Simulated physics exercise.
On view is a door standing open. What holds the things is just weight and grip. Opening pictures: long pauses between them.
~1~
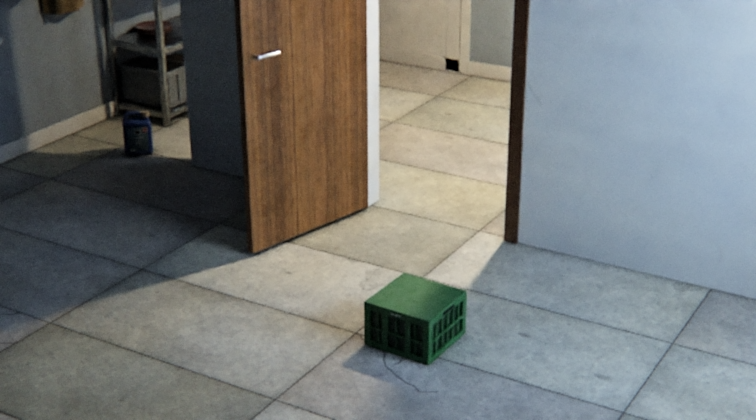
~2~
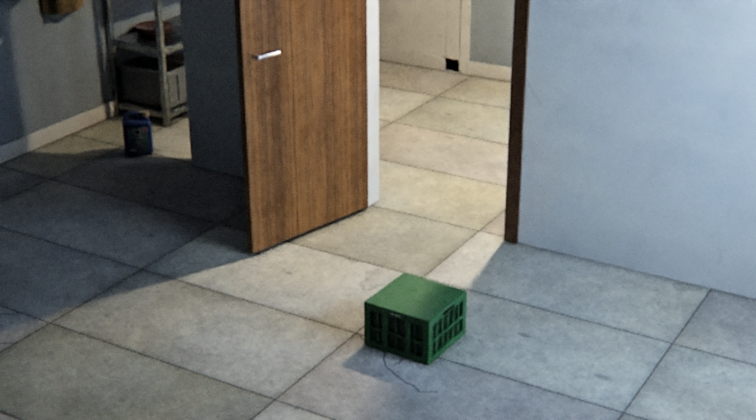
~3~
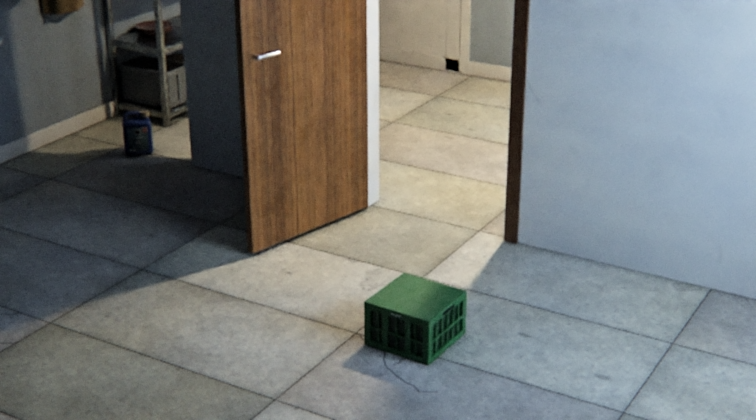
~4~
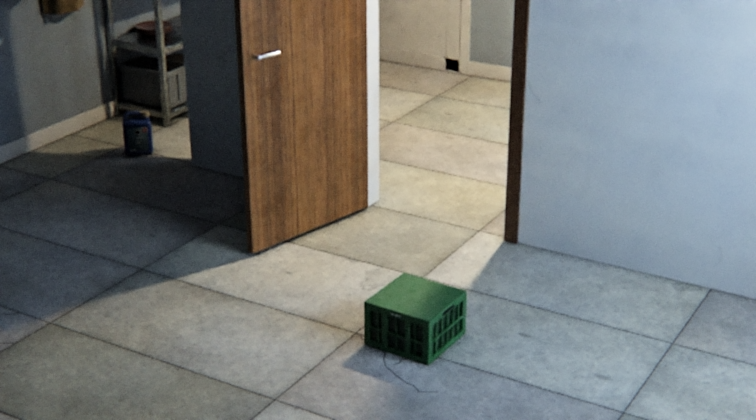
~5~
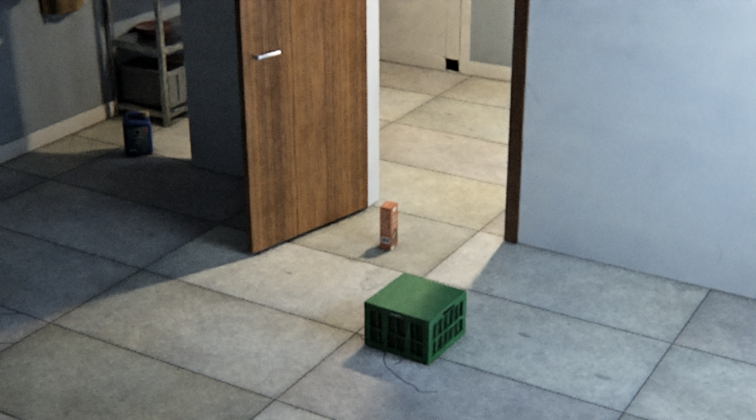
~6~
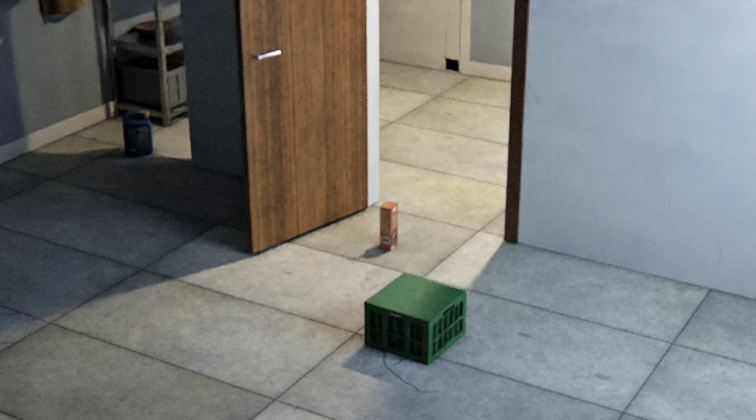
In a room with a grey tiled floor, a brown door stands wide open and a green crate sits still in front of the doorway; later, a small orange carton appears upright on the floor behind the crate.
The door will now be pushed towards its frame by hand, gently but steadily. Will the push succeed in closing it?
Yes. The door is pushed home.
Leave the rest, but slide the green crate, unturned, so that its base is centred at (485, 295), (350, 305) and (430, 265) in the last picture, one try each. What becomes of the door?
First it finishes its swing, then it finishes its swing, and last it cannot finish its swing.
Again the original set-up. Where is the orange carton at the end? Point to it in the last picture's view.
Near (475, 209).
Then, 1.10 s on from there, door at 68°.
Then, 1.70 s on from there, door at 35°; orange carton shifted well along near (417, 224).
Then, 2.10 s on from there, door at 13°; orange carton shifted well along near (449, 214).
Then, 2.50 s on from there, door at 0°; orange carton turned 20° from how it was put near (467, 202).
In the end, door at 0°; toppled on the floor, orange carton; green crate unmoved. At the end, from the last picture's camera, orange carton near (475, 209).
